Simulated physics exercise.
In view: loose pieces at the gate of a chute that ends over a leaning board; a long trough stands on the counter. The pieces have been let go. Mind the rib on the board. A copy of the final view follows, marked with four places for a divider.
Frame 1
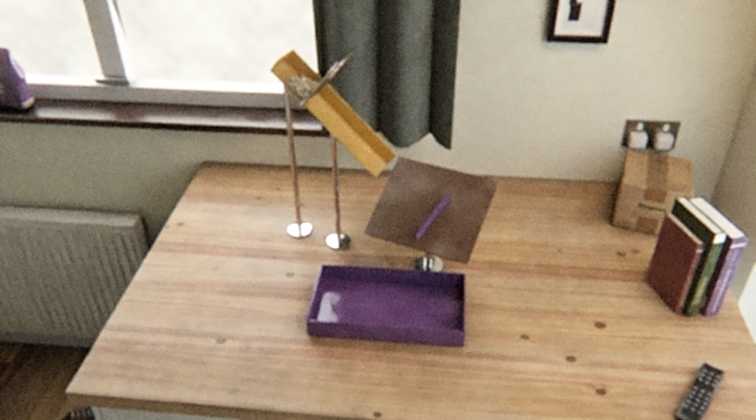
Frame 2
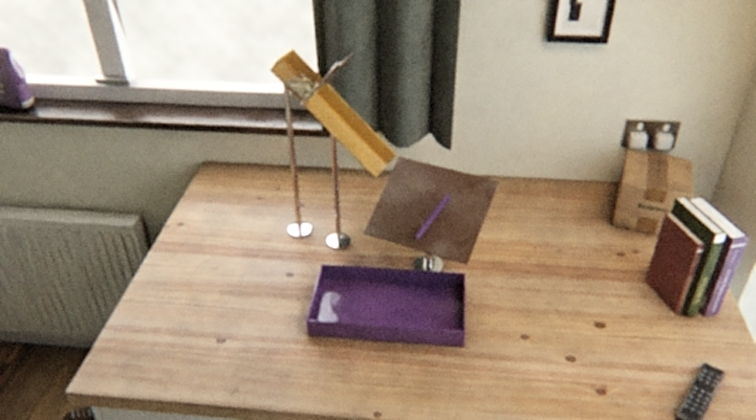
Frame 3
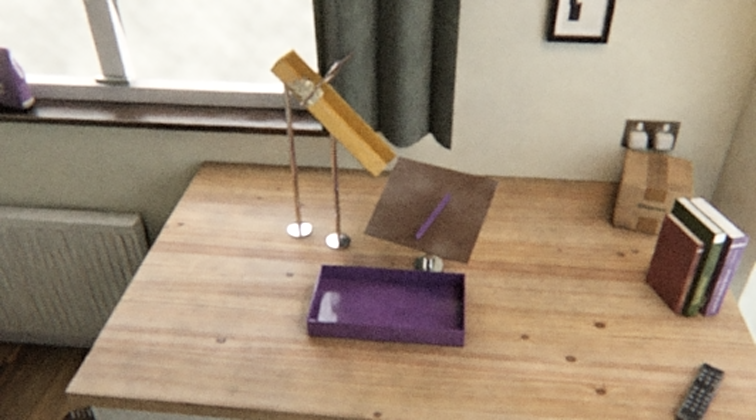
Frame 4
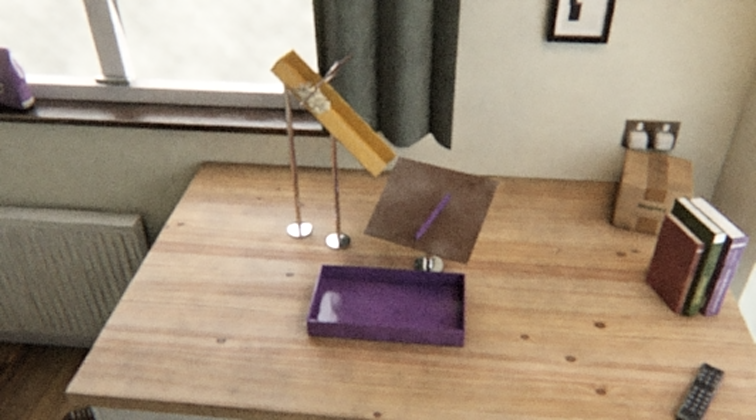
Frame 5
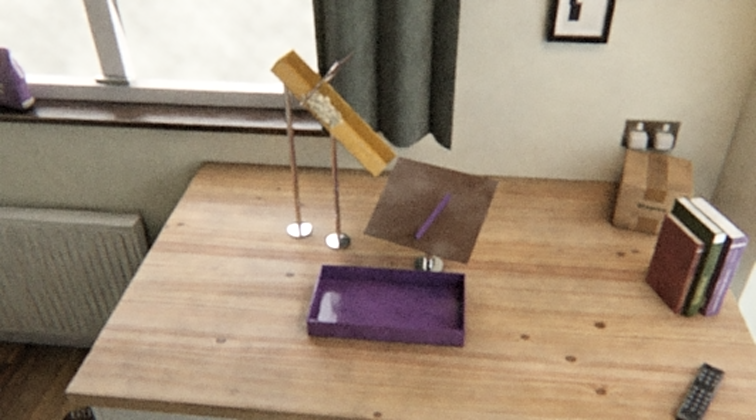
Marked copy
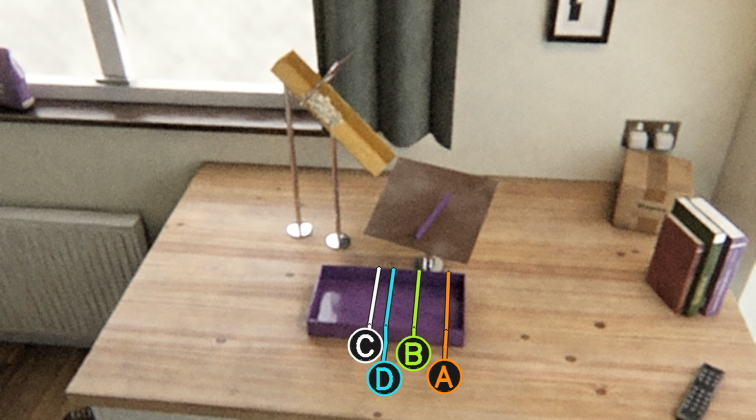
Small whitish pieces slide a short way down a sloping yellow chute above a wooden table.
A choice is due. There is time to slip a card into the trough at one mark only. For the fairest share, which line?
I would pick line D.
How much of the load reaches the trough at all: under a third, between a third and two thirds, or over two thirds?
About that: Over two thirds.
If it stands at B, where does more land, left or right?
The left side.
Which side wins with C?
The right side.
On the marked copy, line A crosses the front rim at (446, 330); line B crosses the front rim at (414, 328); line C crosses the front rim at (369, 325); line D crosses the front rim at (385, 326).
Choosing A, of what is caught, all on the left of the divider, none on the right.
Choosing B, of what is caught, most on the left of the divider, a small part on the right.
Choosing C, of what is caught, a stray few on the left of the divider, nearly all on the right.
Choosing D, of what is caught, about a quarter on the left of the divider, most on the right.
